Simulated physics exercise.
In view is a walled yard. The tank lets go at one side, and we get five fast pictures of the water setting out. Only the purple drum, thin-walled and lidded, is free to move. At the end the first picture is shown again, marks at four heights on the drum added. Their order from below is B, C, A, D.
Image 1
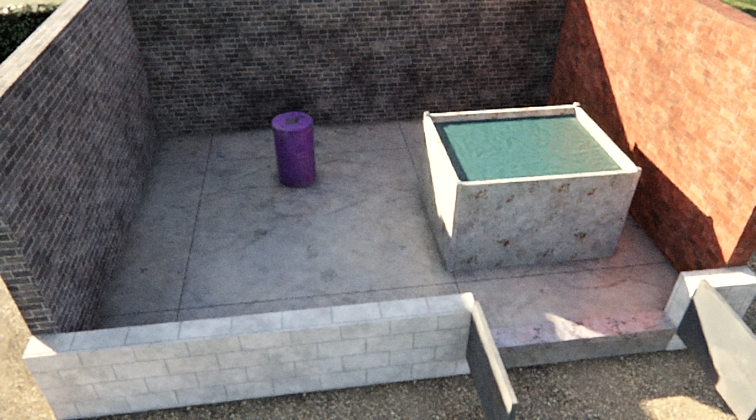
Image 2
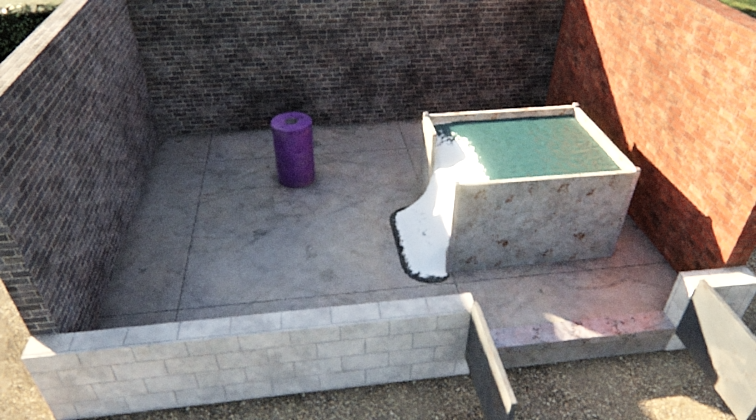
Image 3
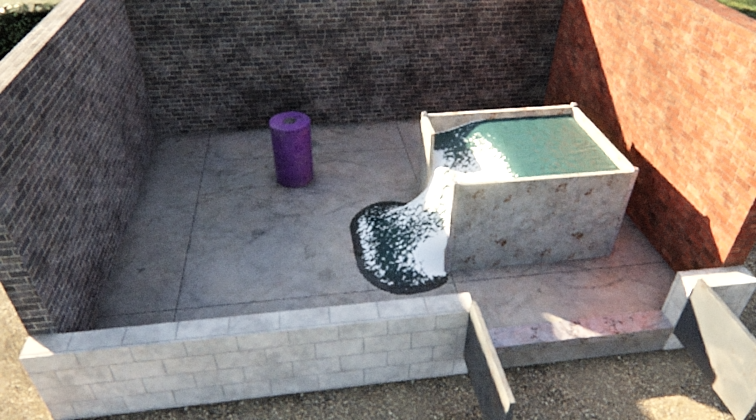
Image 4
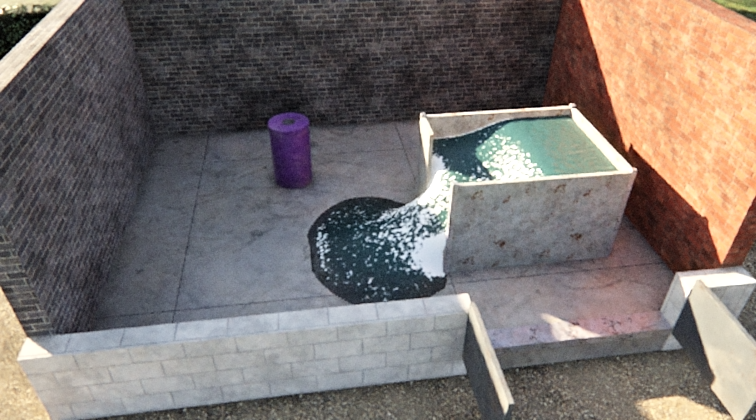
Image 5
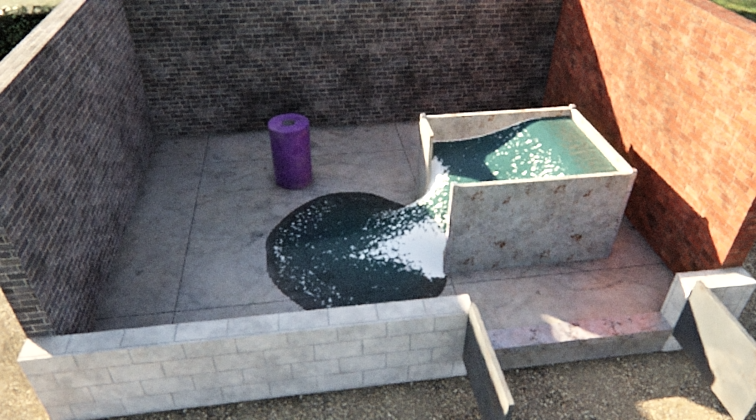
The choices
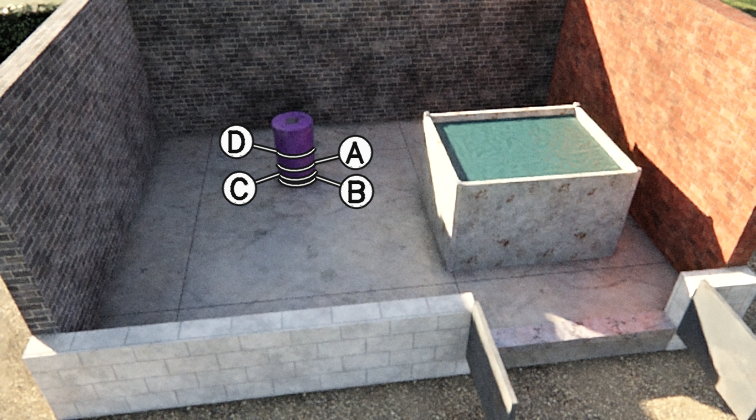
Water poured out of the left side of a raised stone tank and spread across the walled yard's floor in a widening dark pool, while the purple drum beyond it barely moved.
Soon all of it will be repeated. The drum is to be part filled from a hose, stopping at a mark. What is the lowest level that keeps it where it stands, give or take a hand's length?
Level A just does it.
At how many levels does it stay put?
Two.
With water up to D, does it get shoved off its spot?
No.
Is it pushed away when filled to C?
Yes, that goes wrong.
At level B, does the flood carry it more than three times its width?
Yes.
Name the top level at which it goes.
It is C.
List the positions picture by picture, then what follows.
The first picture shows lid of the purple drum at (292, 121); tank full, its middle at (523, 147); open gate at (577, 286).
In the second picture, 2 % of the ground under water, its edge towards the drum at (405, 210).
In the third picture, 5 % of the ground under water, its edge towards the drum at (369, 210).
In the fourth picture, 9 % of the ground under water, its edge towards the drum at (342, 206).
The fifth picture shows lid of the purple drum at (289, 123); 14 % of the ground under water, its edge towards the drum at (330, 197).
In white, A at (296, 170); B at (298, 185); C at (297, 179); D at (295, 156); from the bottom up B, C, A, D.
For level A, it does not move.
For level B, it is pushed about 6 times its own width away.
For level C, it is pushed about twice its own width away.
For level D, it does not move.
